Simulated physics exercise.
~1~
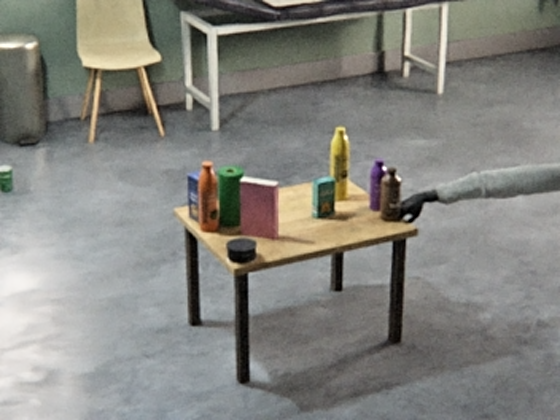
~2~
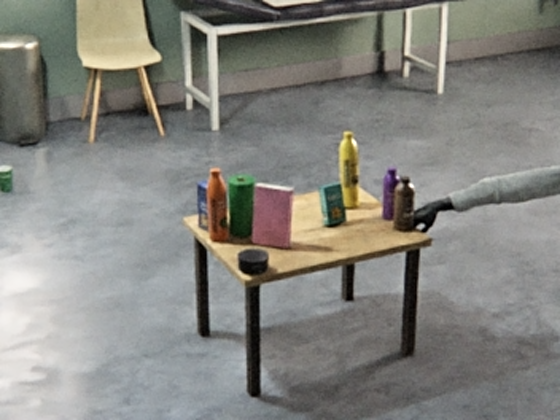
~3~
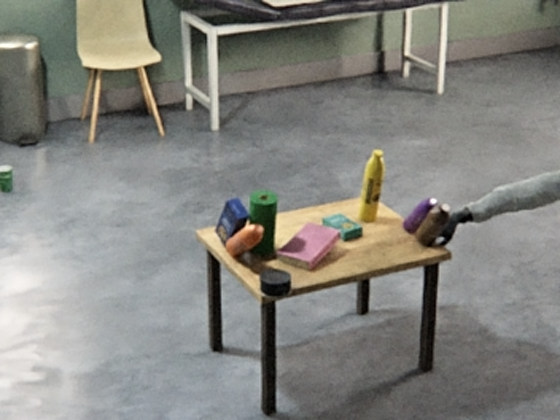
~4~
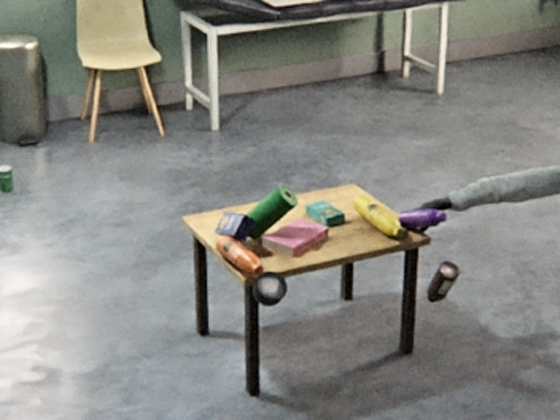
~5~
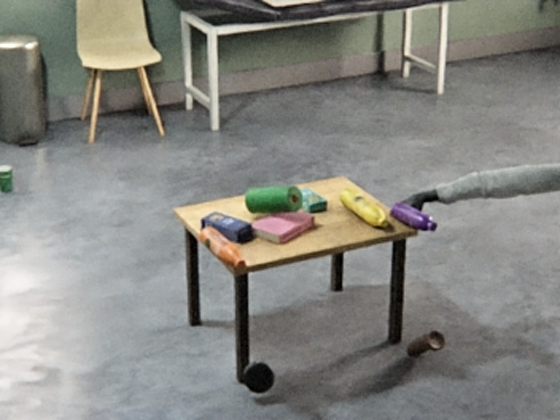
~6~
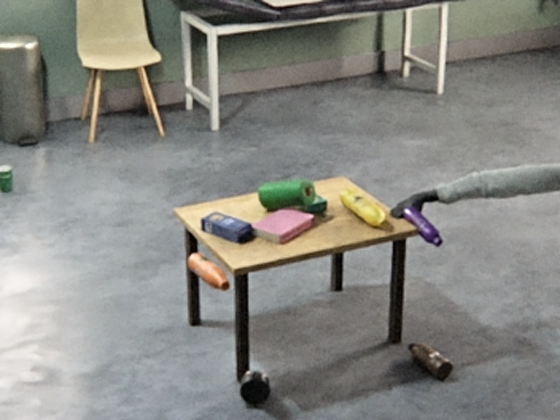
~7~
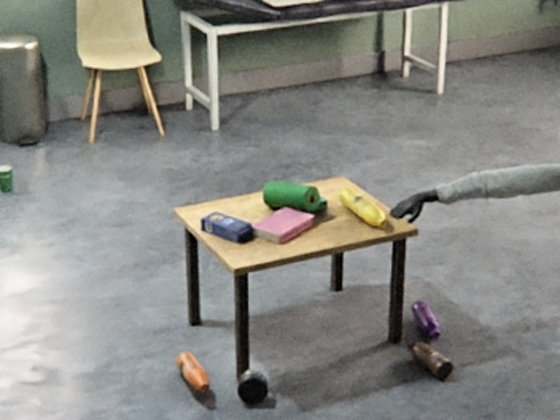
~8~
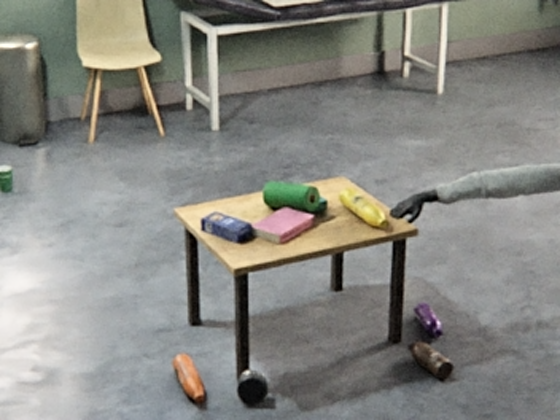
A table jerks forward and back beside a gloved hand, toppling everything, four items landing on the floor.
